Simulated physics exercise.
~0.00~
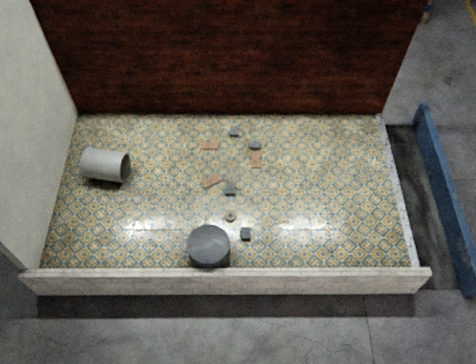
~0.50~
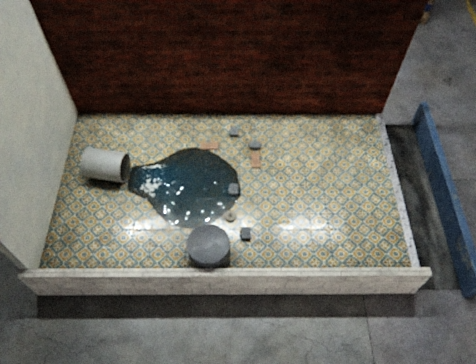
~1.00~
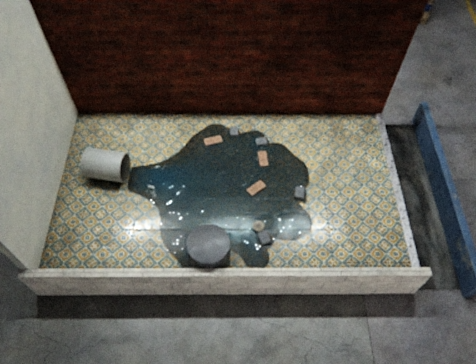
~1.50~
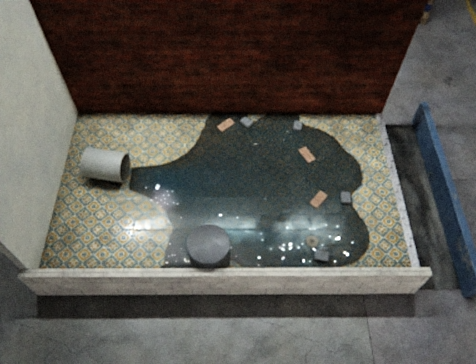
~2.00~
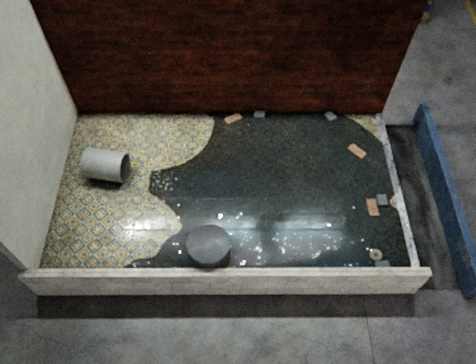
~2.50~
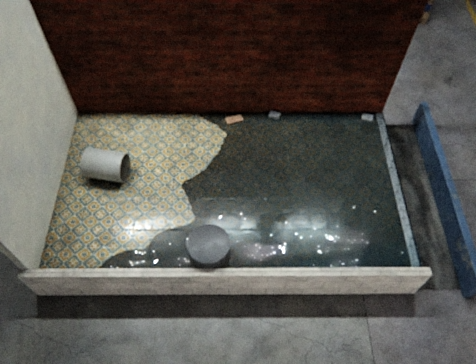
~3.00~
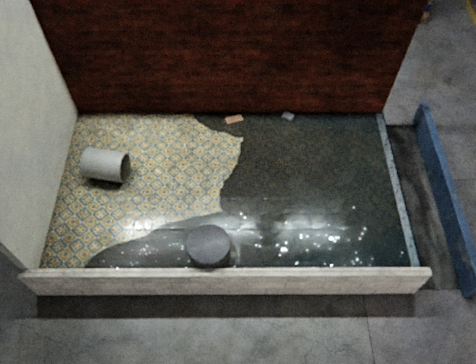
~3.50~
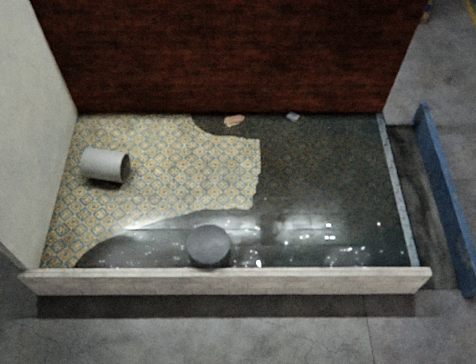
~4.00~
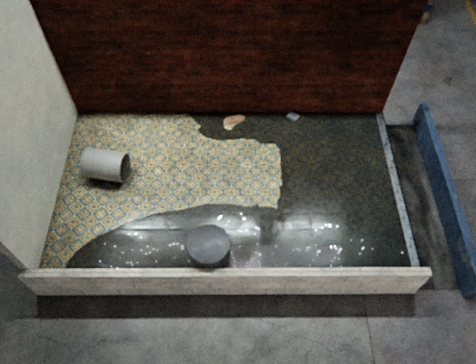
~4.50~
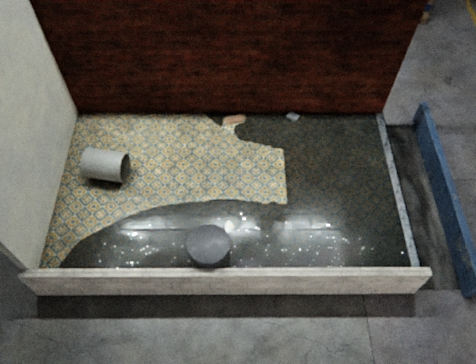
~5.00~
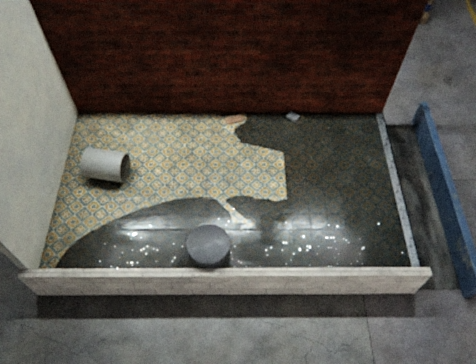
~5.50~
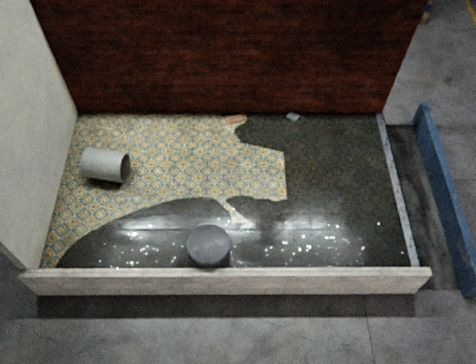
To begin with, small grey and orange pieces lie scattered on a patterned tile floor, between a tipped grey pipe at the left and a round grey block near the front wall. Dark water spreads from the pipe's mouth and runs rightward around the block. It reaches the pieces and carries them toward the right side, where most drop out of sight. The water then draws away from the pipe, baring tiles on the left. At the end, a dark wet area still covers the right and front, with a couple of pieces resting by the back wall.
